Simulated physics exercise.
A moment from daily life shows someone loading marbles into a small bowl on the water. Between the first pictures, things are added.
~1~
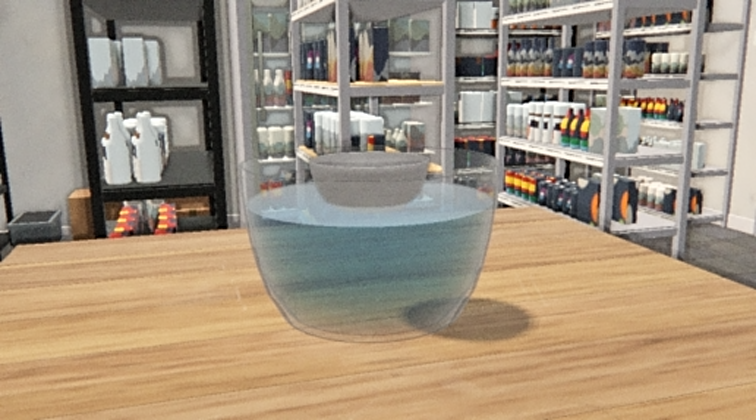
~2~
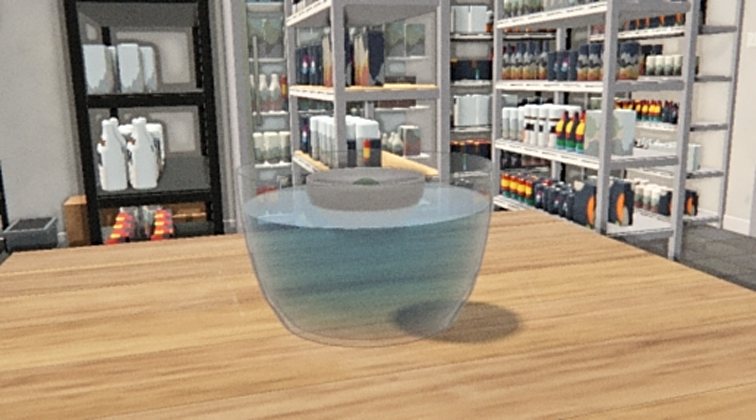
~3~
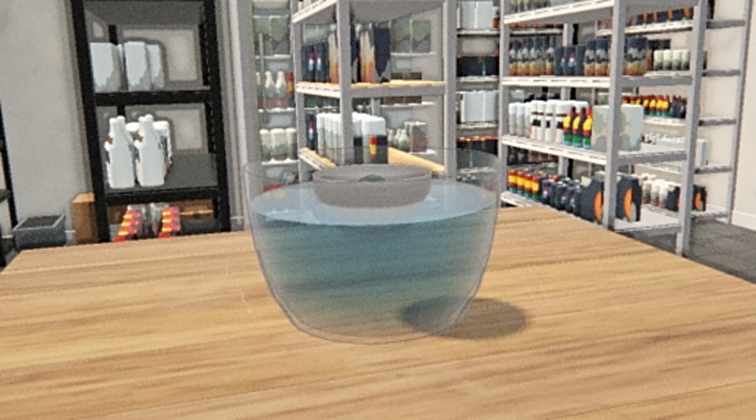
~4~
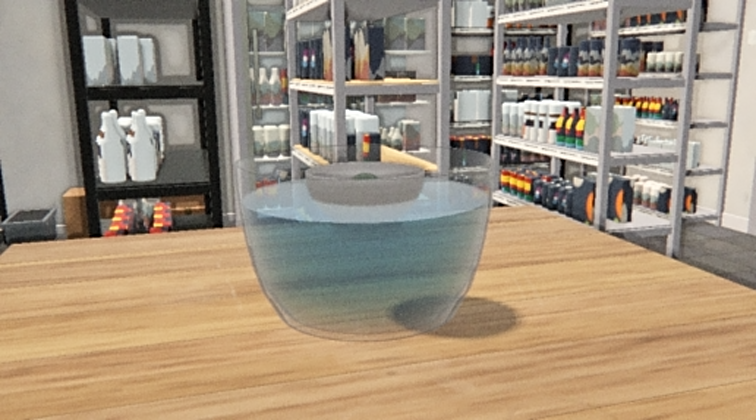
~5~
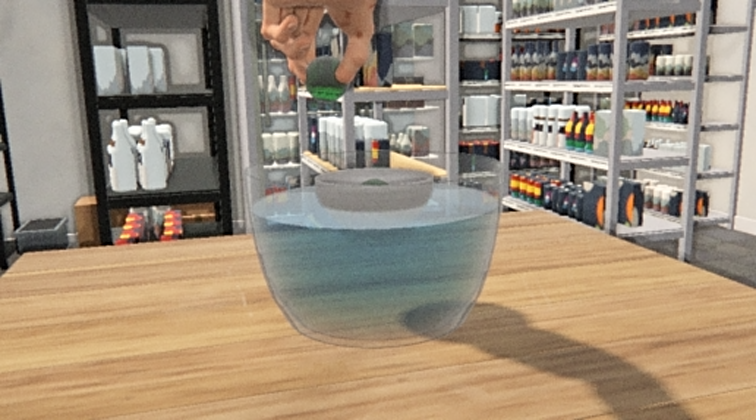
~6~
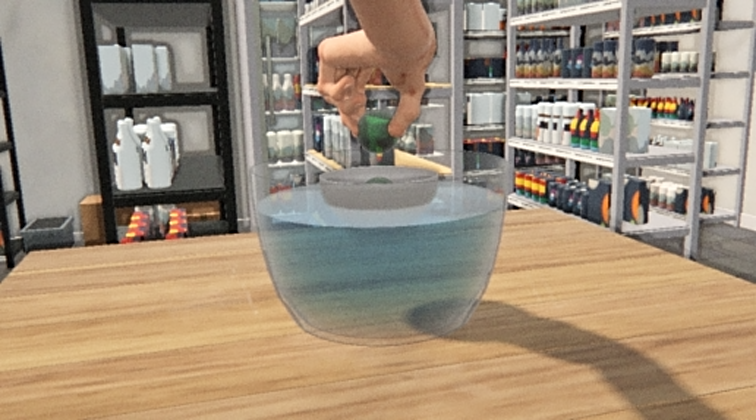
In the video, a small grey bowl floats in a clear container of water on a wooden table, then sits lower with a marble inside, bobbing slightly, before a hand brings a green marble down above it.
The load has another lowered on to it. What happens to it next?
It rides on the surface.
Next, the glass marble is in and the small bowl dips.
After that, it steadies; about a third of its side above the surface.
Finally, the small bowl floats; about a third of its side above the surface.
